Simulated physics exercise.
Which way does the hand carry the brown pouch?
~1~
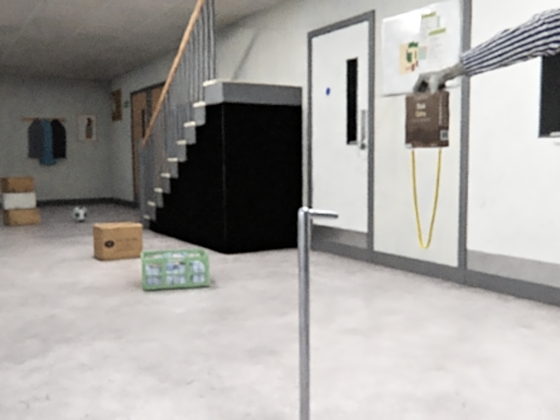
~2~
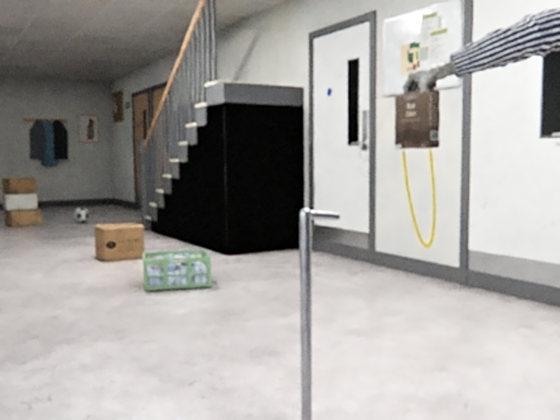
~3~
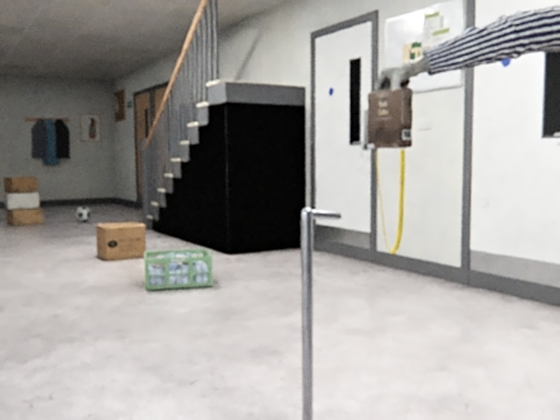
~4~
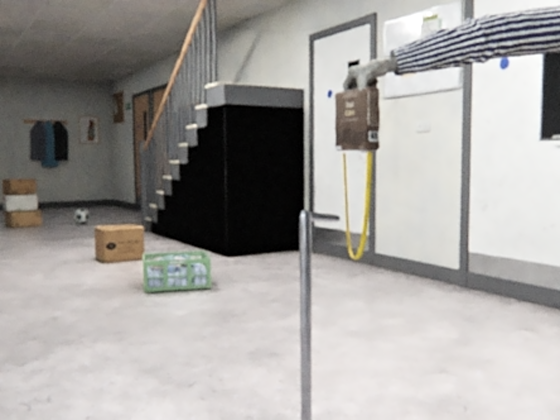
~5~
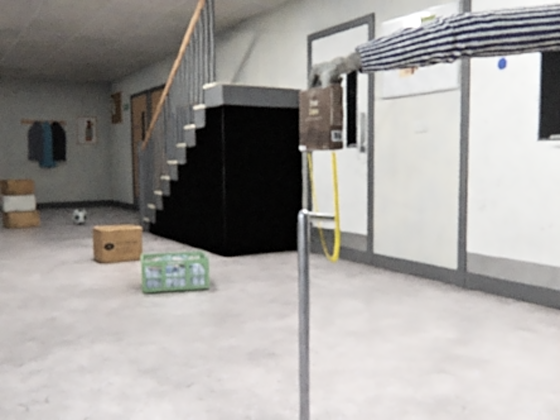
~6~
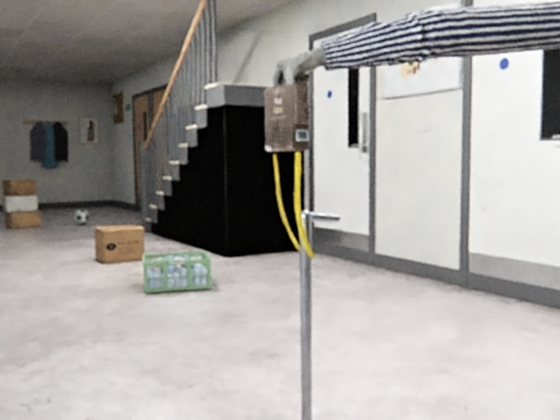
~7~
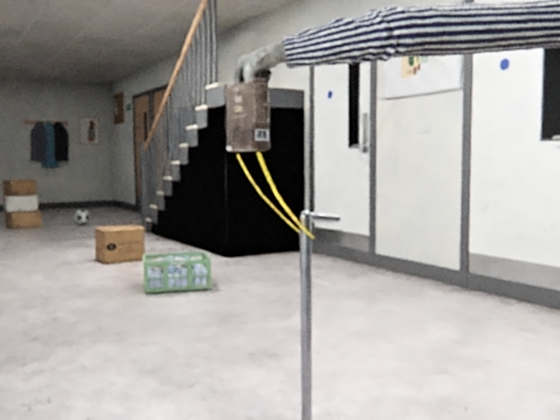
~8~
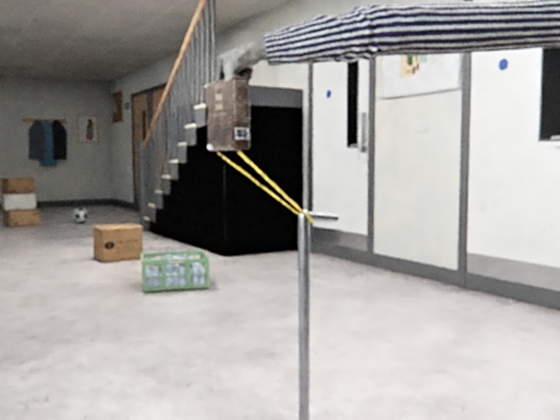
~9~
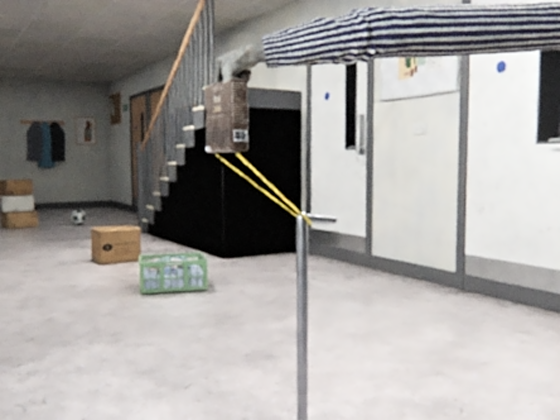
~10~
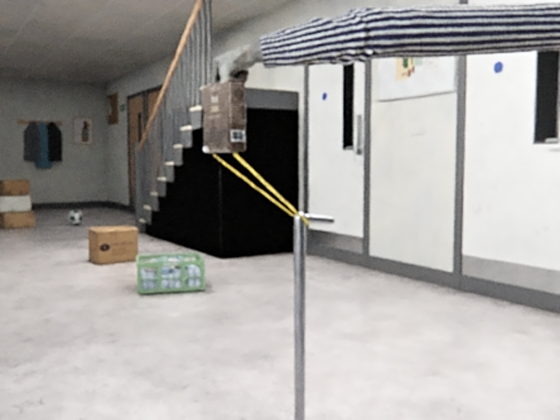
The hand carries the brown pouch to the left, from the side with the doors across and past the post.
